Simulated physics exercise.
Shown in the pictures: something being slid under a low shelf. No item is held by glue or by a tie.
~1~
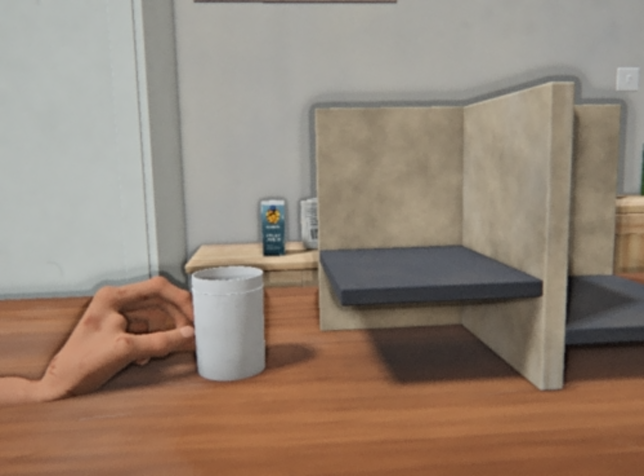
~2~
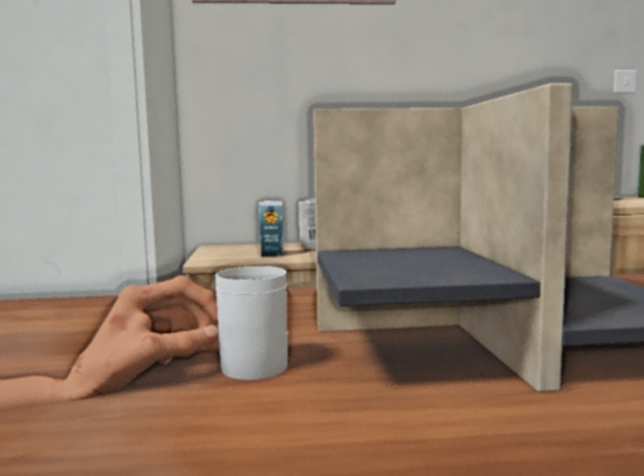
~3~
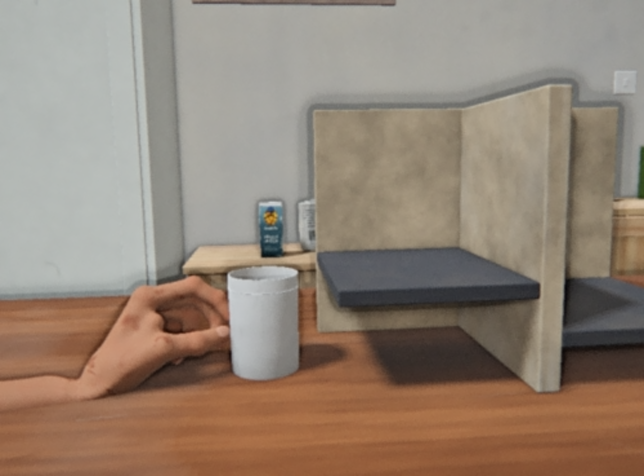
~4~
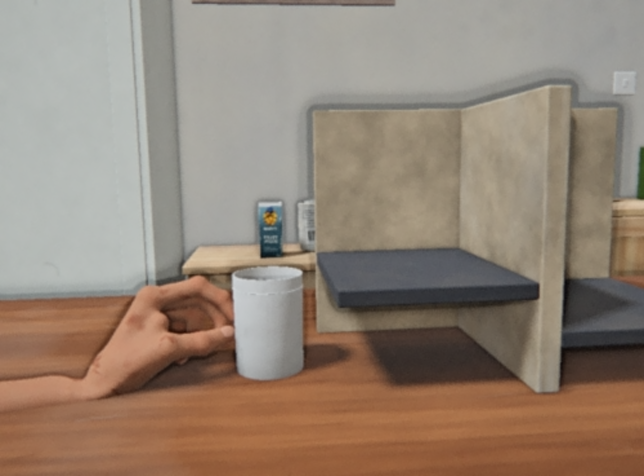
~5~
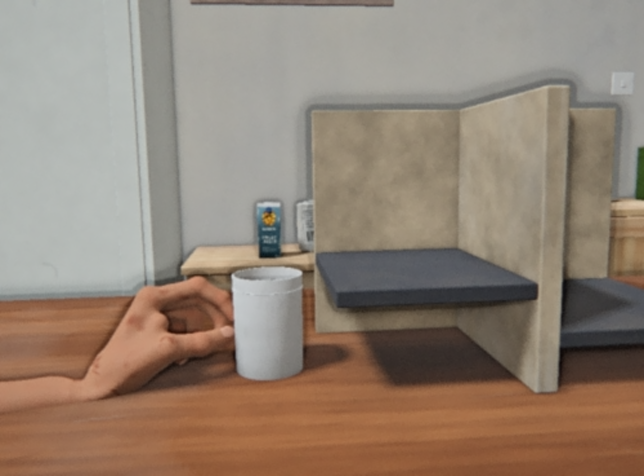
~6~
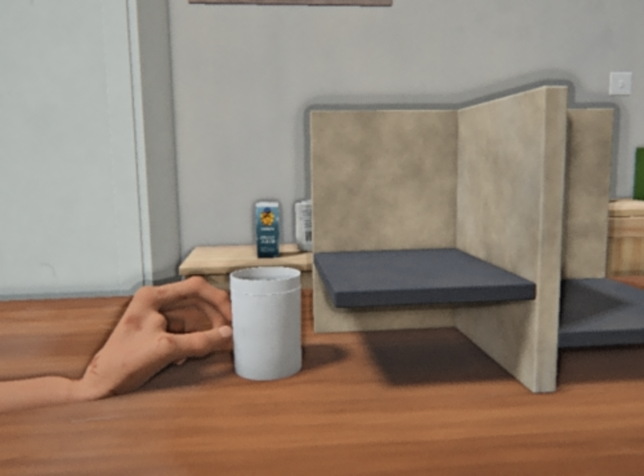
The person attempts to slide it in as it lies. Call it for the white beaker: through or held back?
Held back.
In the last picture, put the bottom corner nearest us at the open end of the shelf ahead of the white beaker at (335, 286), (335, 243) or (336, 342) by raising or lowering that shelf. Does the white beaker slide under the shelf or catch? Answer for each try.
Each try in turn: It passes; it passes; it won't pass.
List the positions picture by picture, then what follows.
The first picture shows hand sliding it forward; white beaker (230, 321); shelf (504, 228).
The second picture shows hand sliding it forward; white beaker (253, 320); shelf (502, 229).
The third picture shows hand sliding it forward; white beaker (265, 321); shelf (502, 230).
The fourth picture shows hand sliding it forward; white beaker (269, 321); shelf (501, 230).
The fifth picture shows hand sliding it forward; white beaker (269, 321); shelf (500, 230).
The sixth picture shows hand sliding it forward; white beaker (267, 321); shelf (498, 230).
Then, 0.18 s after the last picture, white beaker sliding up to the opening near (274, 321).
Then, 0.26 s after the last picture, white beaker sliding up to the opening near (290, 321).
Then, 0.74 s after the last picture, white beaker stopped at the opening near (289, 320).
At rest, the white beaker stops at the shelf, near (289, 320).
